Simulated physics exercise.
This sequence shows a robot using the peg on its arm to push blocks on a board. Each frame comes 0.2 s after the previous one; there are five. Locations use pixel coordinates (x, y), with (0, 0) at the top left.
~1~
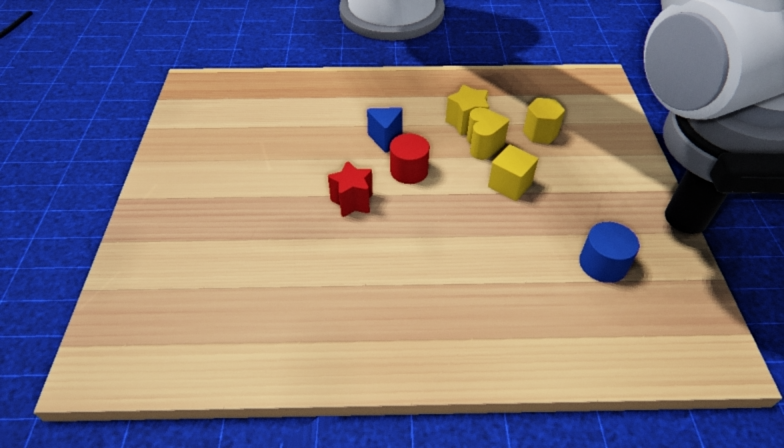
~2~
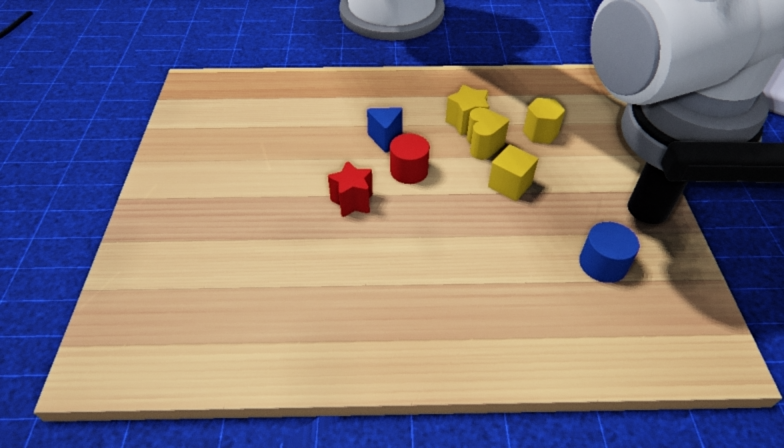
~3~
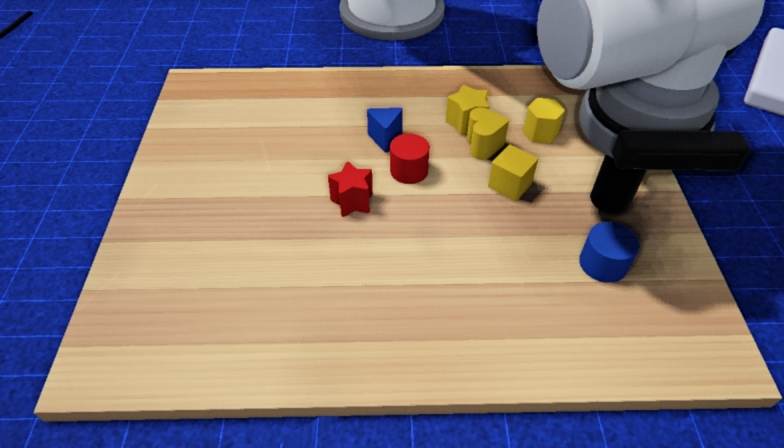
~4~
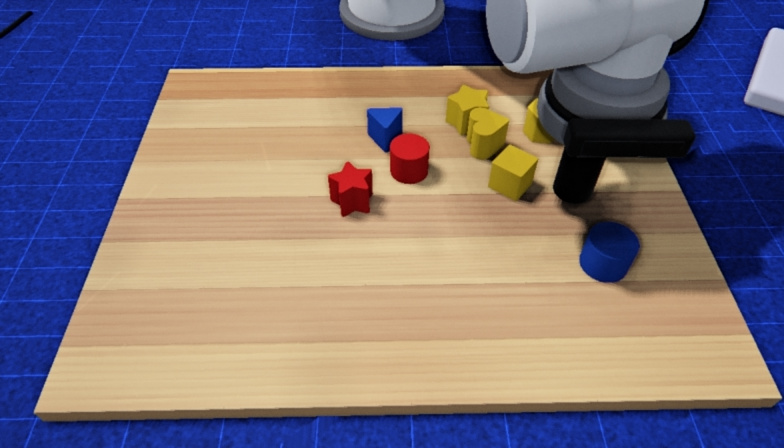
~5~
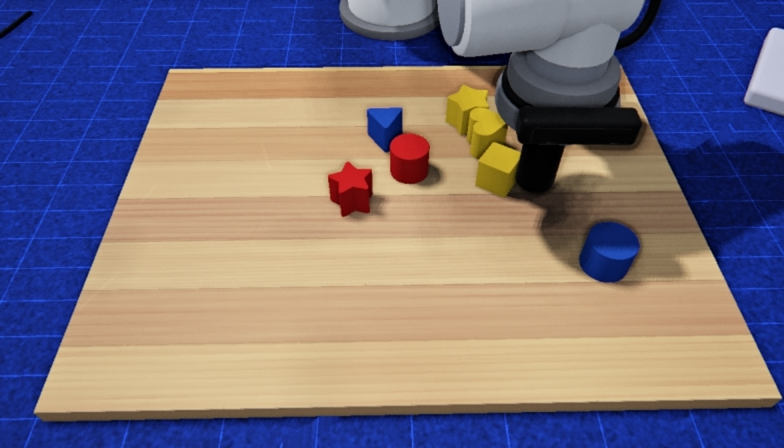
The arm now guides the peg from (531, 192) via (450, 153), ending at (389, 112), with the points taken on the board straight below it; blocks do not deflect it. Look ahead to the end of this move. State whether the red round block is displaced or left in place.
By the time the path is finished, it has moved at least a centimetre.
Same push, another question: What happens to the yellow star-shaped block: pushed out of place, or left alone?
Gets moved.
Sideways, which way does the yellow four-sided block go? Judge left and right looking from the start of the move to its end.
It's set to shift left.
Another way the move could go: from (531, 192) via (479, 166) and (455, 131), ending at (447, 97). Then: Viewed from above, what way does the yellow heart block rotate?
Looking down on the board, it turns clockwise.
On the path given first. One third of the way, peg at (476, 154); red round block at (406, 146); yellow star-shaped block at (470, 94); yellow heart block at (484, 116), turned 20° clockwise; yellow four-sided block at (441, 140), turned 45° anticlockwise.
Two thirds of the way, peg at (428, 127); blue triangular piece at (380, 114), turned 15° clockwise; red round block at (378, 147); yellow star-shaped block at (470, 91), turned 15° anticlockwise; yellow heart block at (476, 112), turned 80° clockwise; yellow four-sided block at (399, 127), turned 80° anticlockwise.
At the end, peg at (389, 100); blue triangular piece at (374, 113); red round block at (378, 147); yellow star-shaped block at (470, 91), turned 15° anticlockwise; yellow heart block at (476, 112), turned 80° clockwise; yellow four-sided block at (399, 127), turned 80° anticlockwise.
